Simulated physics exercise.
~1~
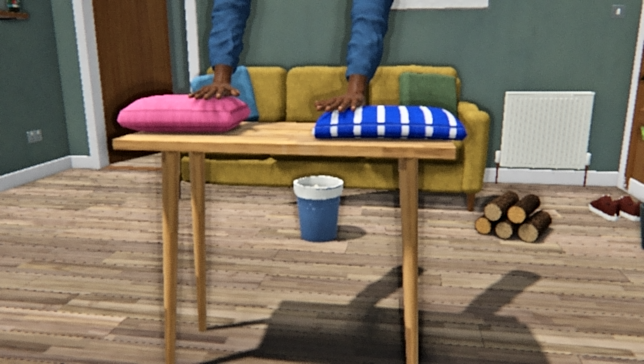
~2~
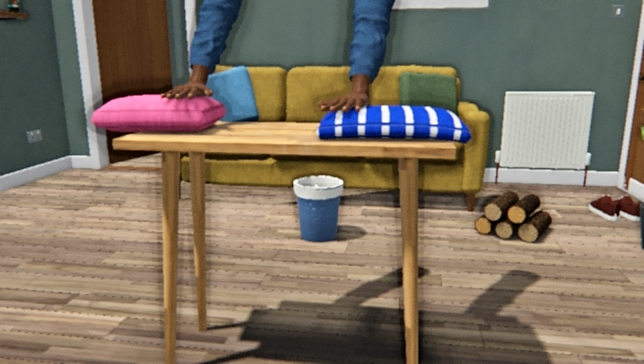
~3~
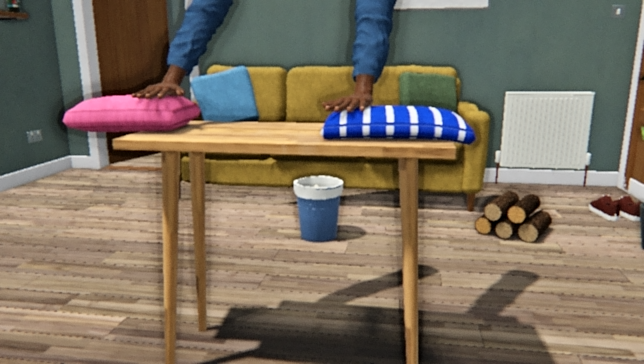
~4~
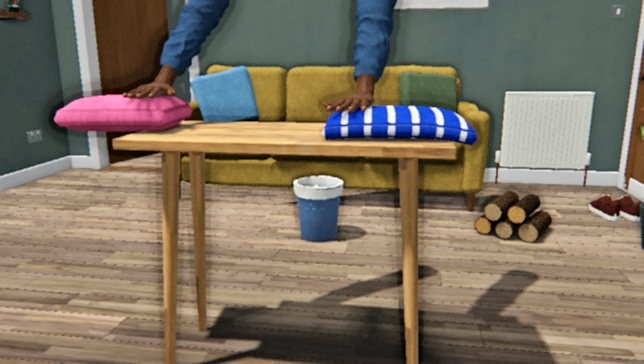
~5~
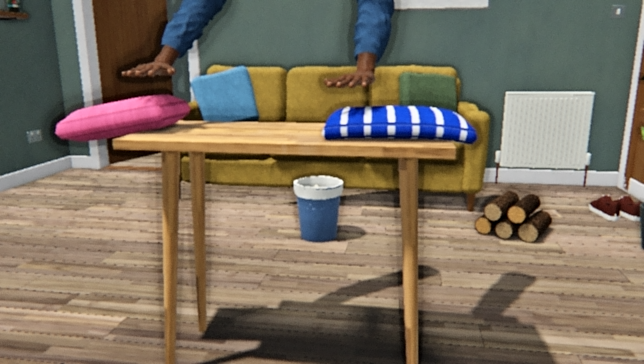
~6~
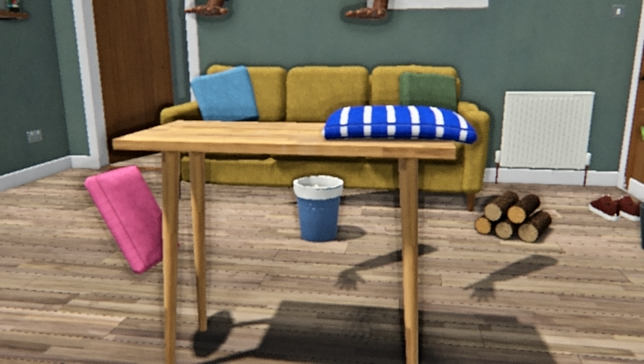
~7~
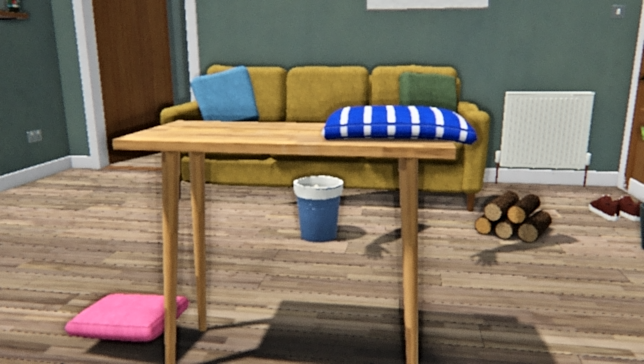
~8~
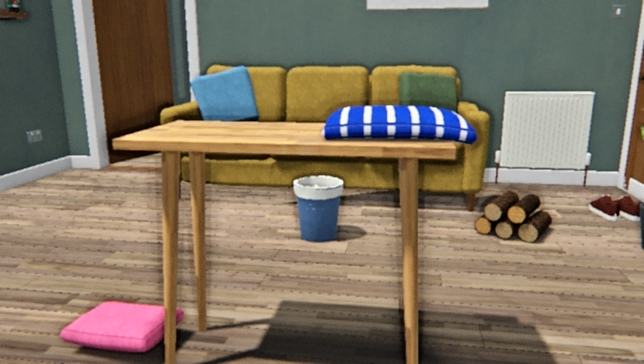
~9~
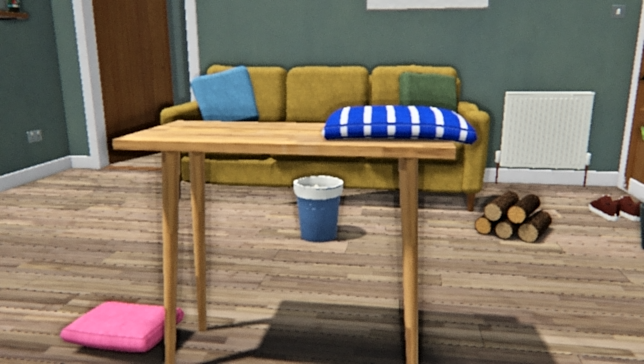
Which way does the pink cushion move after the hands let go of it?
The pink cushion moves down, tipping off the left end of the bench and landing on the floor.
